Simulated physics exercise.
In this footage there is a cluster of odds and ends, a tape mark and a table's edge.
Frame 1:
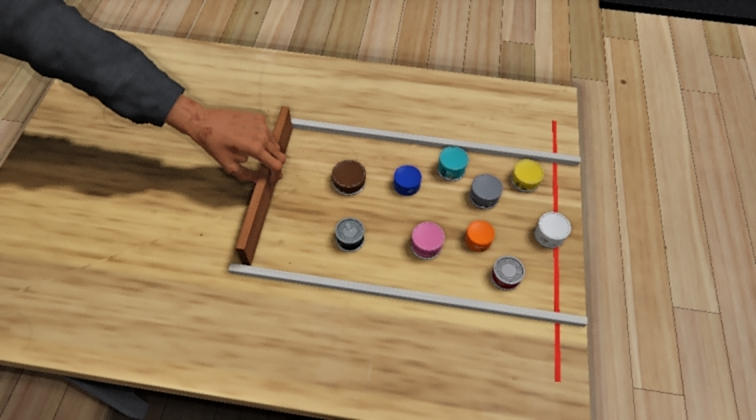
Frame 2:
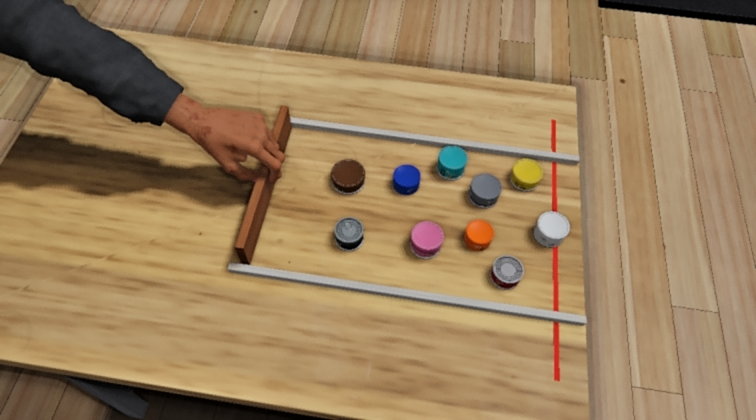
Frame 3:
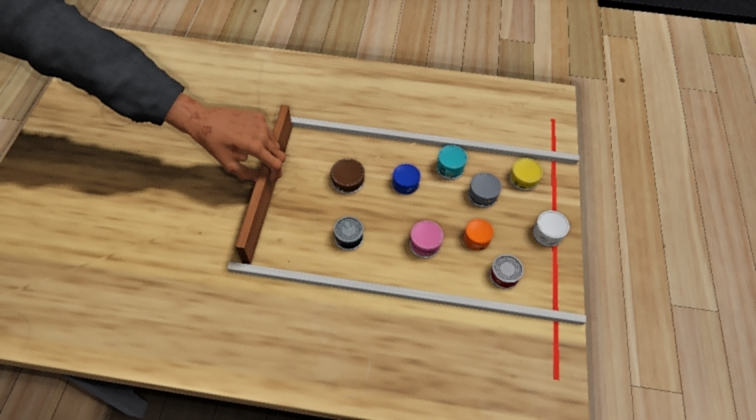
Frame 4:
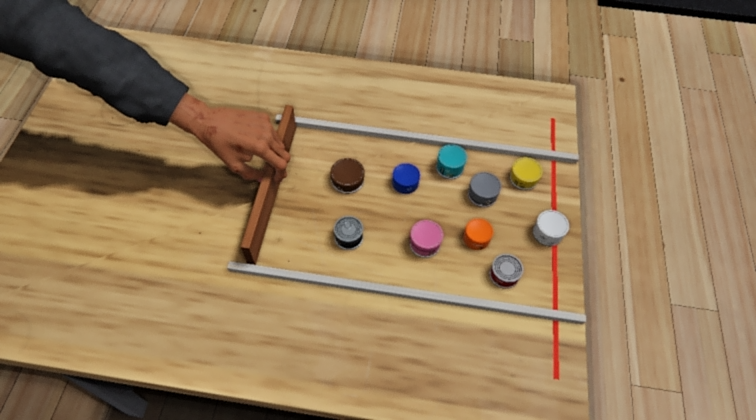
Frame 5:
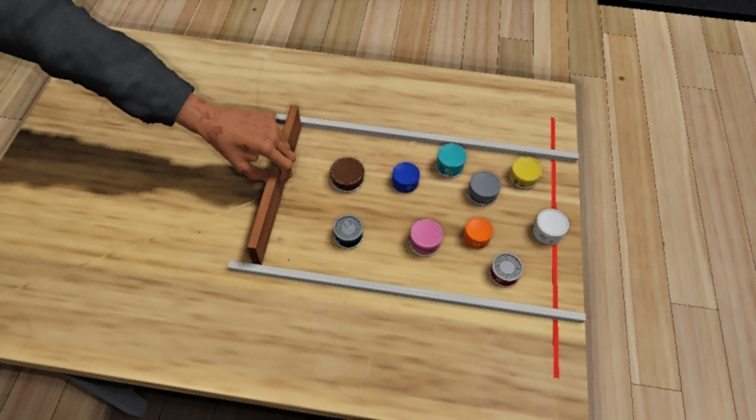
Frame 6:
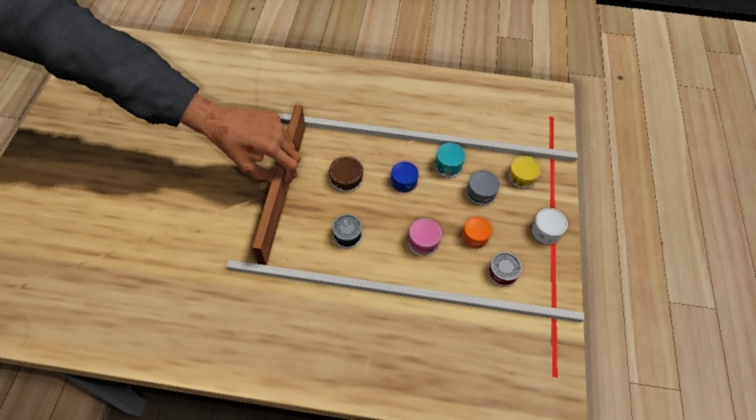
A hand in a dark sleeve grips a reddish-brown board on a pale wooden table, seen from above at an angle over a plank floor. Right of it, between two pale rails, sit small round containers: brown and black nearest, blue, pink, teal, grey, orange and red beyond, yellow and white by a red tape line. The hand slides the board slightly right; the containers stay put.
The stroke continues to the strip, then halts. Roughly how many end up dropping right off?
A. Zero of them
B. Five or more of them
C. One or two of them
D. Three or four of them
B.
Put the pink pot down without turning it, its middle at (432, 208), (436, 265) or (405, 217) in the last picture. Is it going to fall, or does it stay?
Pink pot: Stays put; stays put; stays put.
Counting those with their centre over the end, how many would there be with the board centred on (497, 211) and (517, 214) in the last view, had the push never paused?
0 and 0 past the end.
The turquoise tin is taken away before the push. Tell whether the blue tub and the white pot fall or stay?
Well, the blue tub is still there while the white pot goes off the edge.
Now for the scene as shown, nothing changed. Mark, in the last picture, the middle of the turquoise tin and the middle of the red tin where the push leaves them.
In the last picture the turquoise tin sits at (569, 175) while the red tin sits at (571, 296).
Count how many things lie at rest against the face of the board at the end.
4 touch it.
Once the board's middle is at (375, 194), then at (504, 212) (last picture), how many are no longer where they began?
First 3, then 10.
Soon after, none off yet; white pot at rest near (549, 227); yellow tin at rest near (524, 172); red tin at rest near (505, 270).
Then, none off yet; white pot at rest near (549, 227); yellow tin moving near (528, 169); red tin at rest near (506, 271).
At rest, the number that fall off is five or more; fallen, blue tub, pink pot, orange tub, grey tin, yellow tin and white pot.
